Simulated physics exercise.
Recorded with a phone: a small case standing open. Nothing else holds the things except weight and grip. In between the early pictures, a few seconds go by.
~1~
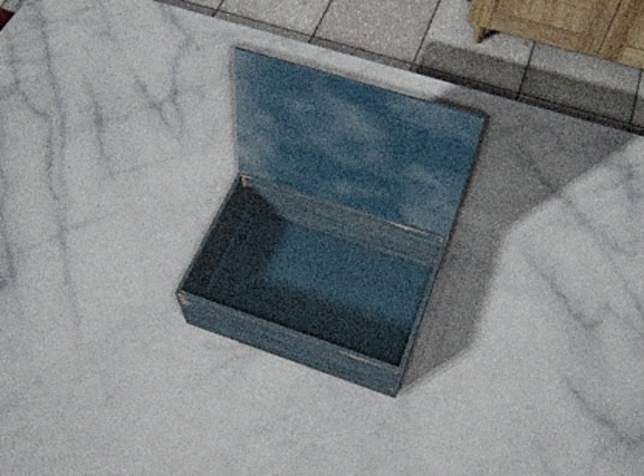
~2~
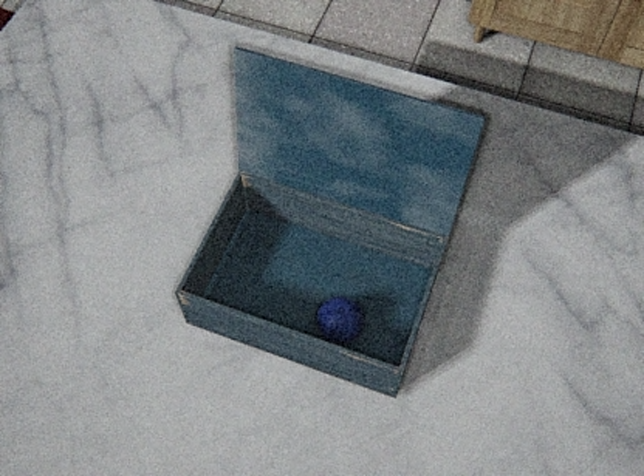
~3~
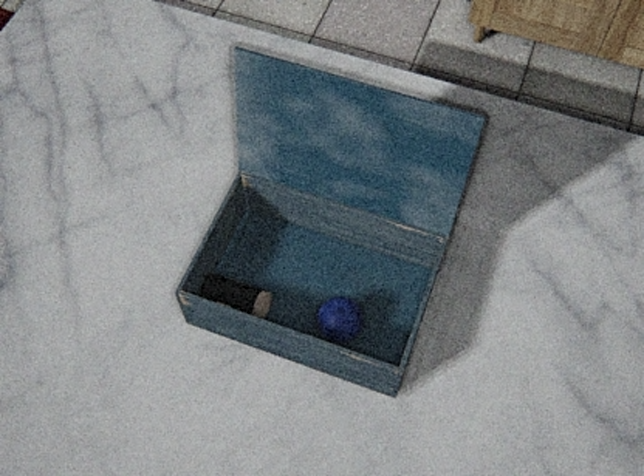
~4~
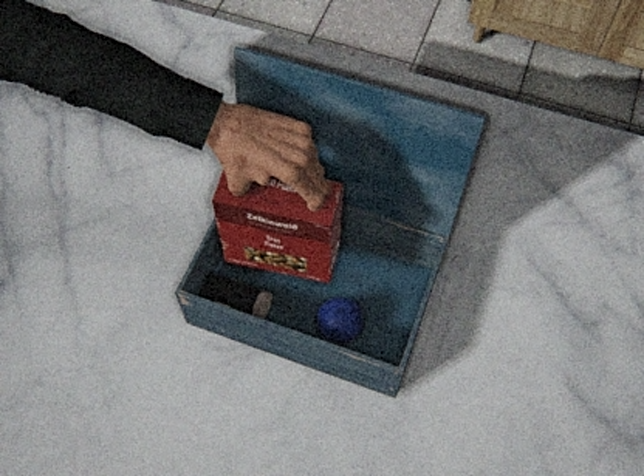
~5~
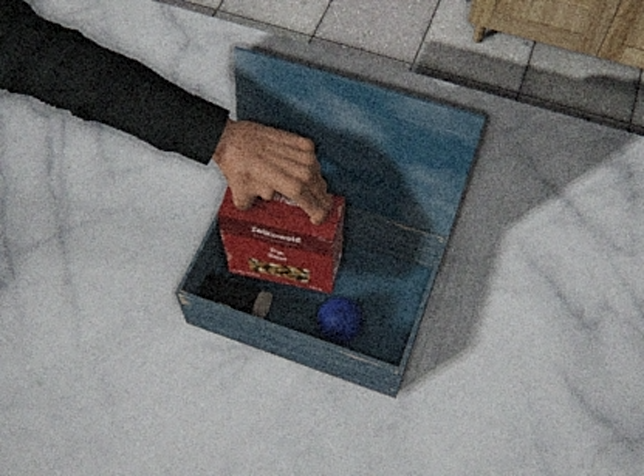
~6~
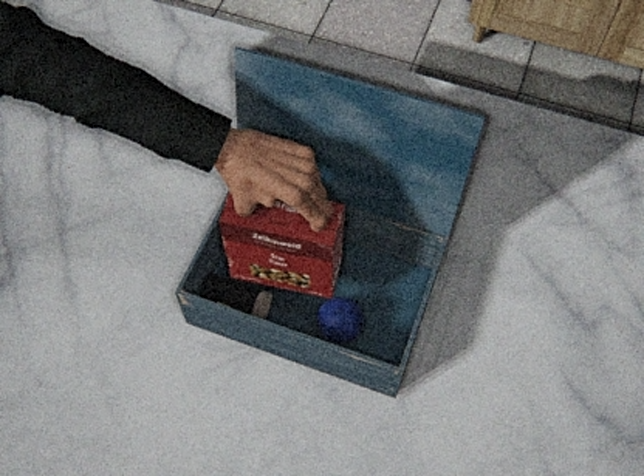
The video shows an open blue case on a marble surface, empty at first, then holding a blue ball and later a black shaker too, before a hand lowers a red packet into it, still gripping the packet.
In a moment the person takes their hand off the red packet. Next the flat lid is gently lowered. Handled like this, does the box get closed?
The lid makes it down.
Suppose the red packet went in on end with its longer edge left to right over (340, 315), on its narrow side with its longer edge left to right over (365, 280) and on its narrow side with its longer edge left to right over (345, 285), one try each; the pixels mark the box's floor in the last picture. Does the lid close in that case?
The first attempt ends with the lid standing open, the second with it standing open, and the third with it standing open.
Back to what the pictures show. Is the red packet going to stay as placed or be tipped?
At the finish it goes crooked.
Then, 0.90 s on from there, lid starting down; red packet on its side near (290, 260); blue ball shifted about its own width; black shaker shifted a little.
Then, 1.70 s on from there, lid 49° above the rim; red packet on its side near (290, 260); blue ball shifted about its own width; black shaker shifted a little.
In the end, lid shut; toppled in the box, red packet; moved from the start, blue ball; black shaker unmoved. At the end, from the last picture's camera, red packet near (290, 260).
